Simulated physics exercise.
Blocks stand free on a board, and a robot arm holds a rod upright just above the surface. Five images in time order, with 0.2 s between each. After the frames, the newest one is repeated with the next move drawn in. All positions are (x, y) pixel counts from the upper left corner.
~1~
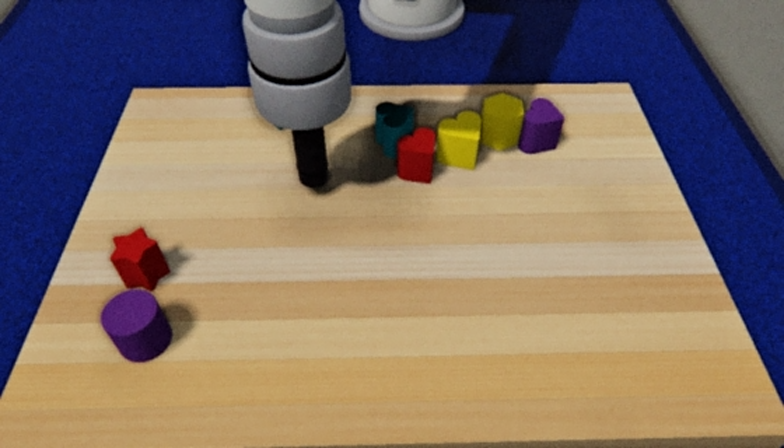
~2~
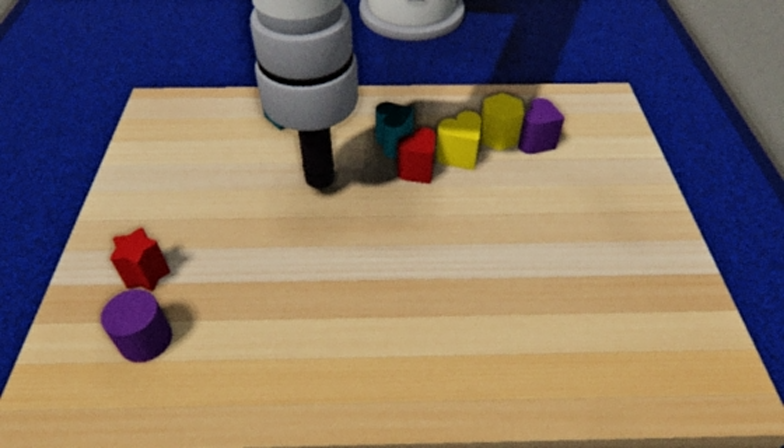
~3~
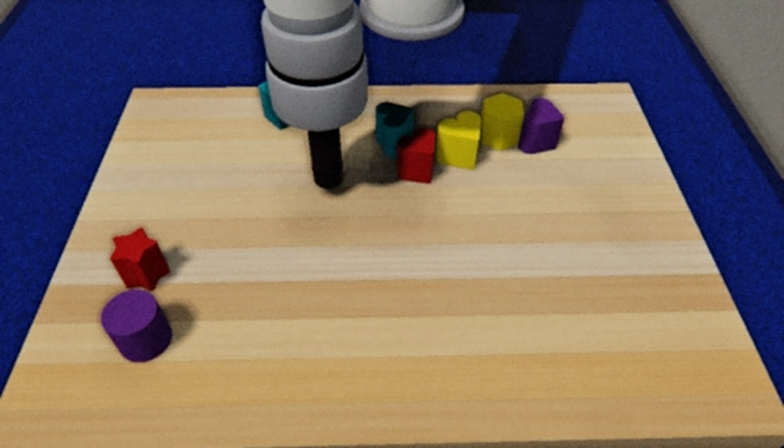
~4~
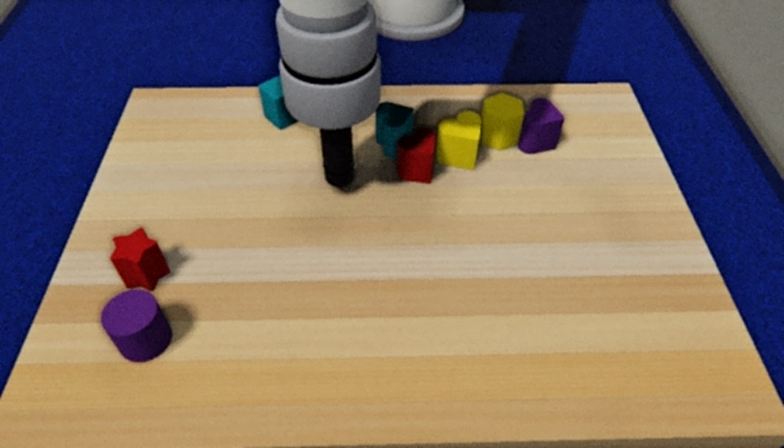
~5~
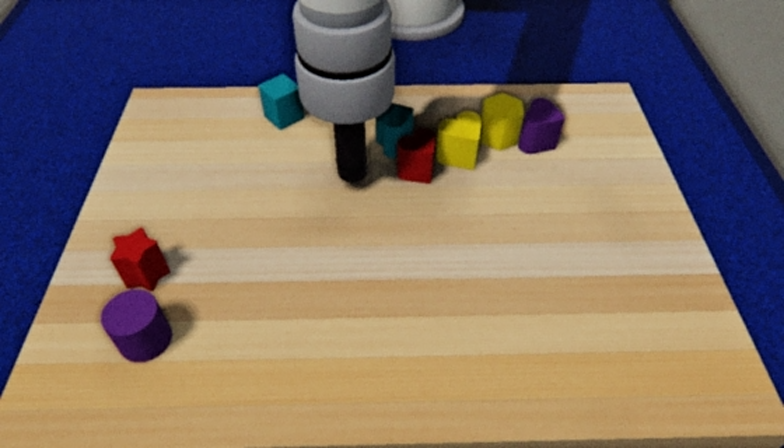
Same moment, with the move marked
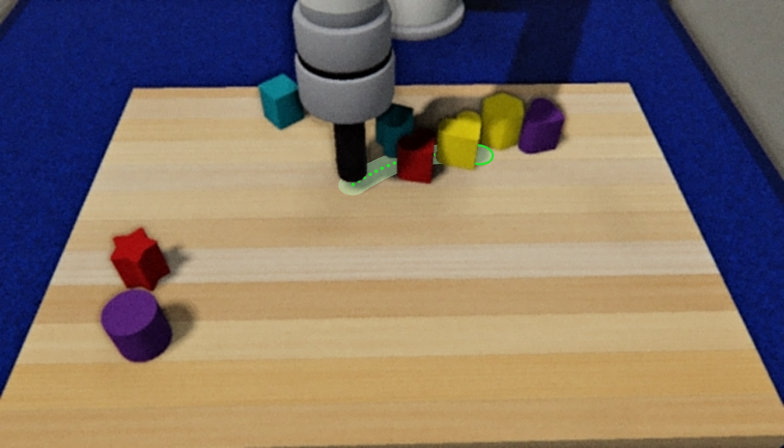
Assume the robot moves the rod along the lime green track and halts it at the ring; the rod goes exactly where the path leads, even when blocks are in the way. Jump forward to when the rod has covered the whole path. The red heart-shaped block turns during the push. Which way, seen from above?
The sense of turning is clockwise.
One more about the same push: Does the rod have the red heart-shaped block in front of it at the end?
I expect not.
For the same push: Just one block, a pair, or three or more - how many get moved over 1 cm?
Looking at the path, I think three or more of the blocks end up more than 1 cm away.
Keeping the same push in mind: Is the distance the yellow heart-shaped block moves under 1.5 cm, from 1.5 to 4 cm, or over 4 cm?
Displacement: Past 4 cm.
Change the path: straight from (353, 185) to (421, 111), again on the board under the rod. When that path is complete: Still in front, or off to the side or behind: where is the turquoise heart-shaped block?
It is driven along in front.
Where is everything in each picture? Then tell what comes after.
In the first frame, tip of the rod (314, 179), middles of tops, turquoise heart-shaped block (394, 113), red heart-shaped block (419, 141), yellow heart-shaped block (463, 125), yellow six-sided block (504, 106).
In the second frame, rod (320, 179), nothing pushed.
In the third frame, rod (329, 179), nothing pushed.
In the fourth frame, rod (340, 178), nothing pushed.
In the fifth frame, rod (352, 173), turquoise heart-shaped block (394, 113), red heart-shaped block (419, 141), yellow heart-shaped block (463, 125), yellow six-sided block (504, 106).
The line goes from (353, 185) by way of (391, 165) and (433, 155) to (479, 155).
What follows on the original path. One third of the way, rod (391, 153); turquoise heart-shaped block (396, 110); red heart-shaped block (424, 141).
Two thirds of the way, rod (435, 143); turquoise heart-shaped block (403, 105), turned 50° anticlockwise; red heart-shaped block (434, 144), turned 25° clockwise; yellow heart-shaped block (476, 125).
At the end, rod (480, 143); turquoise heart-shaped block (403, 105), turned 50° anticlockwise; red heart-shaped block (434, 144), turned 25° clockwise; yellow heart-shaped block (511, 133), turned 25° anticlockwise; yellow six-sided block (508, 104).
